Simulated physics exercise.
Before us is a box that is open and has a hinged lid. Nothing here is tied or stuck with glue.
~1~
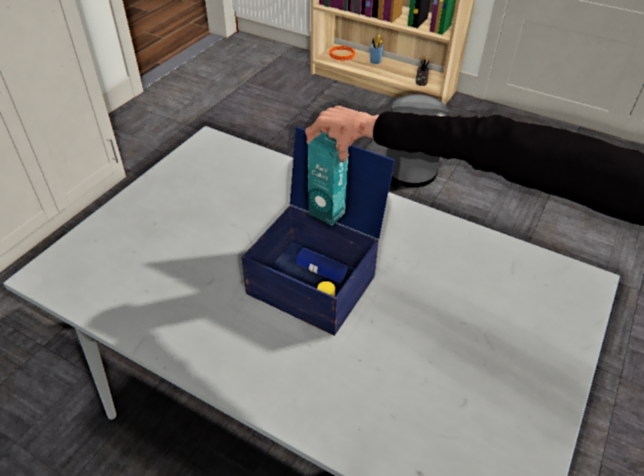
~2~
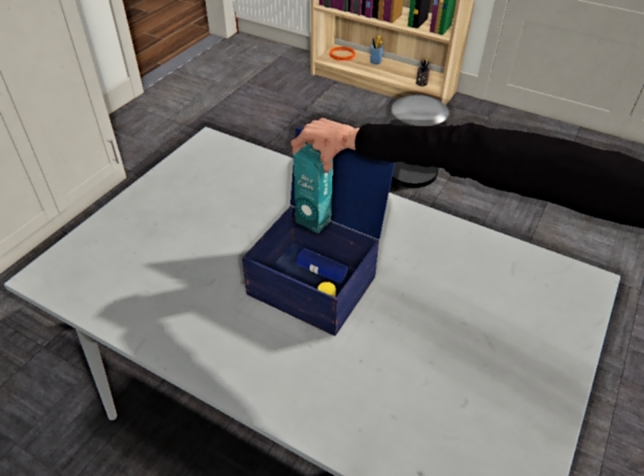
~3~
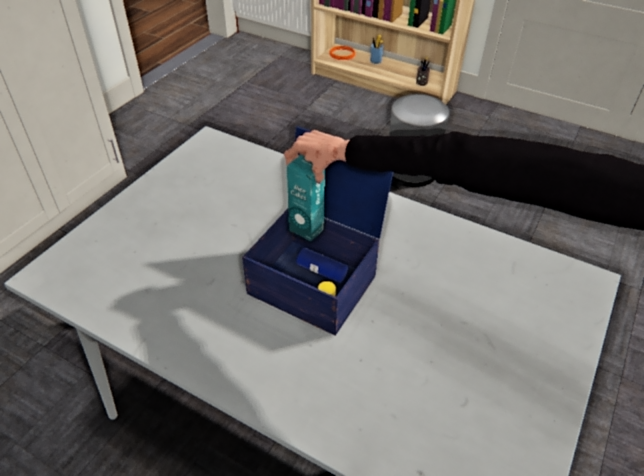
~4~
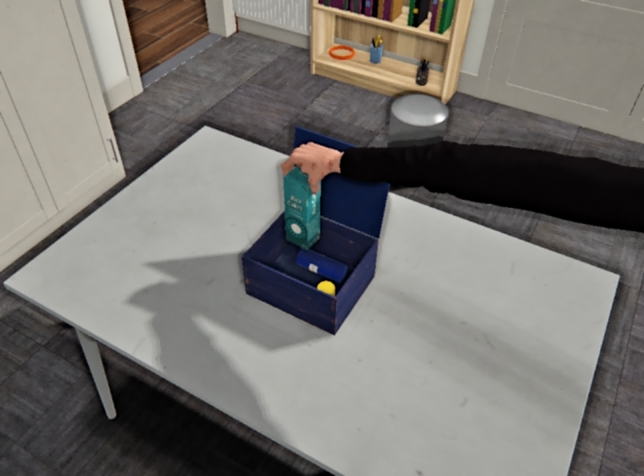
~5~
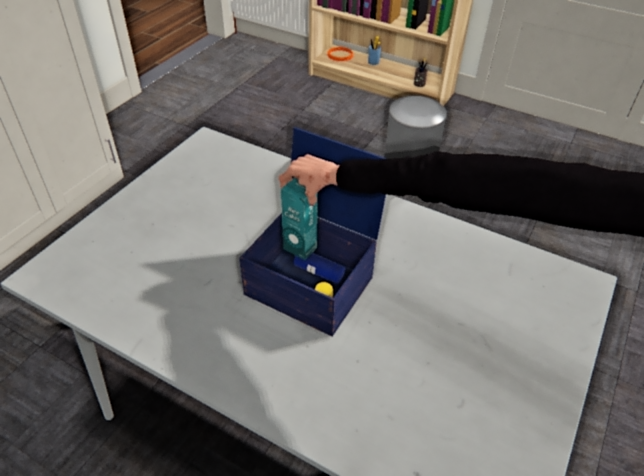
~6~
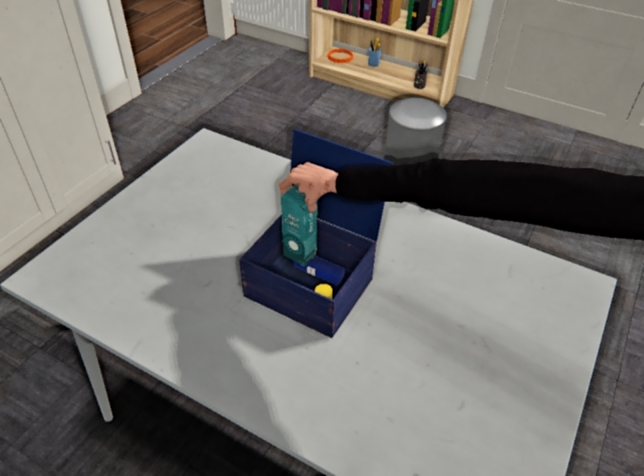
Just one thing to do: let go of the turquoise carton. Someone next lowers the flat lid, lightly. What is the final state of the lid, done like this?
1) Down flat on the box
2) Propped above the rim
Propped above the rim (2).
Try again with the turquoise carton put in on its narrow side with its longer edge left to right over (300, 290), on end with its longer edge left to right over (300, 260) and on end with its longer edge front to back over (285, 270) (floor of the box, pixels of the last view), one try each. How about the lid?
The first attempt ends with the lid lying shut, the second with it standing open, and the third with it standing open.
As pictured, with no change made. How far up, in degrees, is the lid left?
I'd say roughly 18 degrees above the rim.
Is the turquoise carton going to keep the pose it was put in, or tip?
As it turns out, it changes its angle.
Then, 0.50 s after the last picture, turquoise carton tipped 45° from how it was near (285, 260); blue shaker rolled a little.
Then, 1.40 s after the last picture, lid 72° above the rim; turquoise carton tipped 41° from how it was near (283, 262); blue shaker rolled a little.
Then, 1.80 s after the last picture, lid 44° above the rim; turquoise carton tipped 41° from how it was near (283, 262); blue shaker rolled a little.
Then, 2.70 s after the last picture, lid 17° above the rim; turquoise carton tipped 41° from how it was near (283, 262); blue shaker rolled a little.
At rest, lid 17° above the rim; tipped over in the box, turquoise carton; the other 2 in place. Seen from the same camera at the end, turquoise carton near (283, 262).
